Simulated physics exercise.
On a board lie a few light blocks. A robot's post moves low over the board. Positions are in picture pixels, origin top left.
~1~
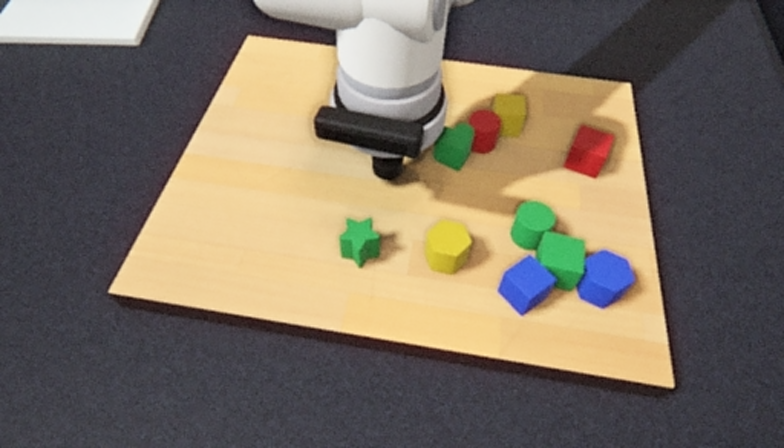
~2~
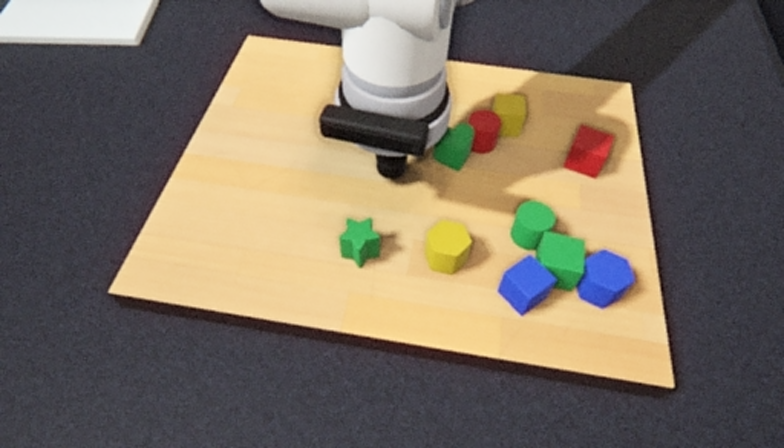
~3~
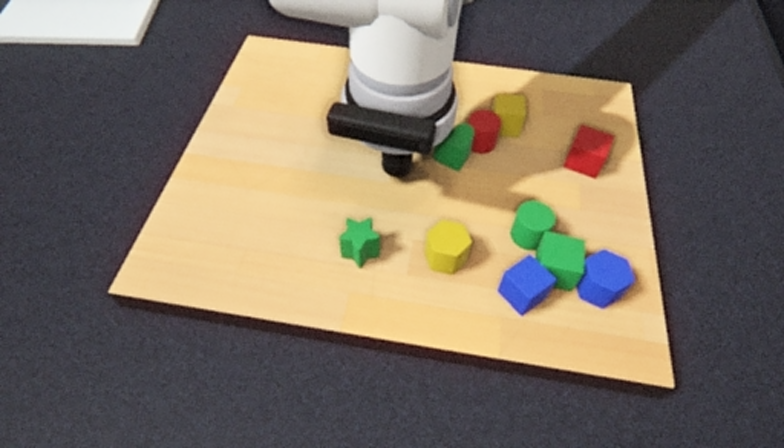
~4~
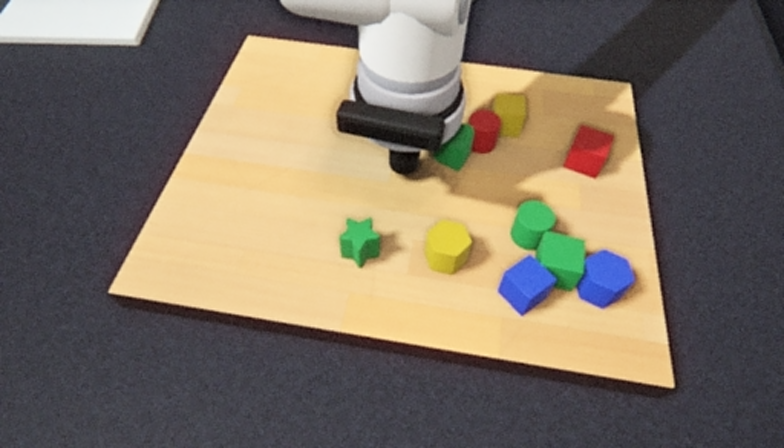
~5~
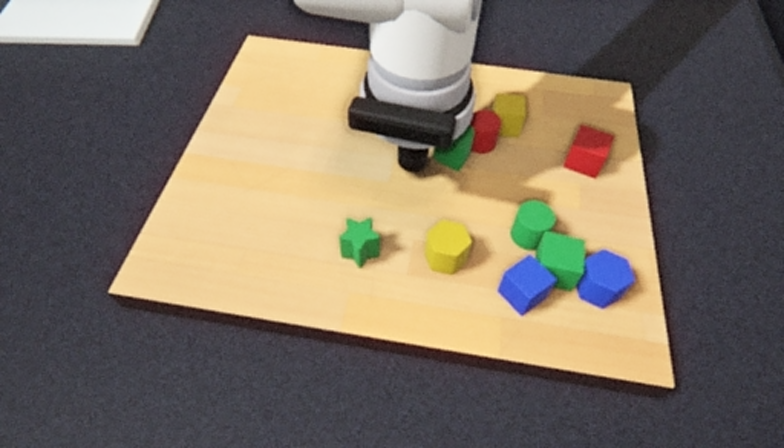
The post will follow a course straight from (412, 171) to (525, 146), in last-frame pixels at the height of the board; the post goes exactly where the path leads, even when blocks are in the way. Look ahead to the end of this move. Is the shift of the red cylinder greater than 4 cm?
In short: Yes.
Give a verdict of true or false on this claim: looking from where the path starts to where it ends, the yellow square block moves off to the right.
The claim does not hold.
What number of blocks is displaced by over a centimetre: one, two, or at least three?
It's going to be three or more.
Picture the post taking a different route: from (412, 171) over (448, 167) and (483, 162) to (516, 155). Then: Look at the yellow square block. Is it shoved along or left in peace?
Once the post is done, the yellow square block is in a new spot.
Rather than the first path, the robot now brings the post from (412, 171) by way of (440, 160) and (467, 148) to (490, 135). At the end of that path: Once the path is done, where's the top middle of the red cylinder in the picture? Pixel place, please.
For the centre of its top, I'd go with (526, 118).
On the path given first. One third of the way, post at (452, 153); green heart block at (484, 136), turned 35° clockwise; red cylinder at (500, 119); yellow square block at (513, 100), turned 15° clockwise.
Two thirds of the way, post at (491, 144); green heart block at (523, 139), turned 75° clockwise; red cylinder at (523, 114); yellow square block at (518, 92).
At the end, post at (528, 137); green heart block at (549, 143), turned 130° clockwise; red cylinder at (544, 105); yellow square block at (521, 88), turned 25° anticlockwise; red square block still.
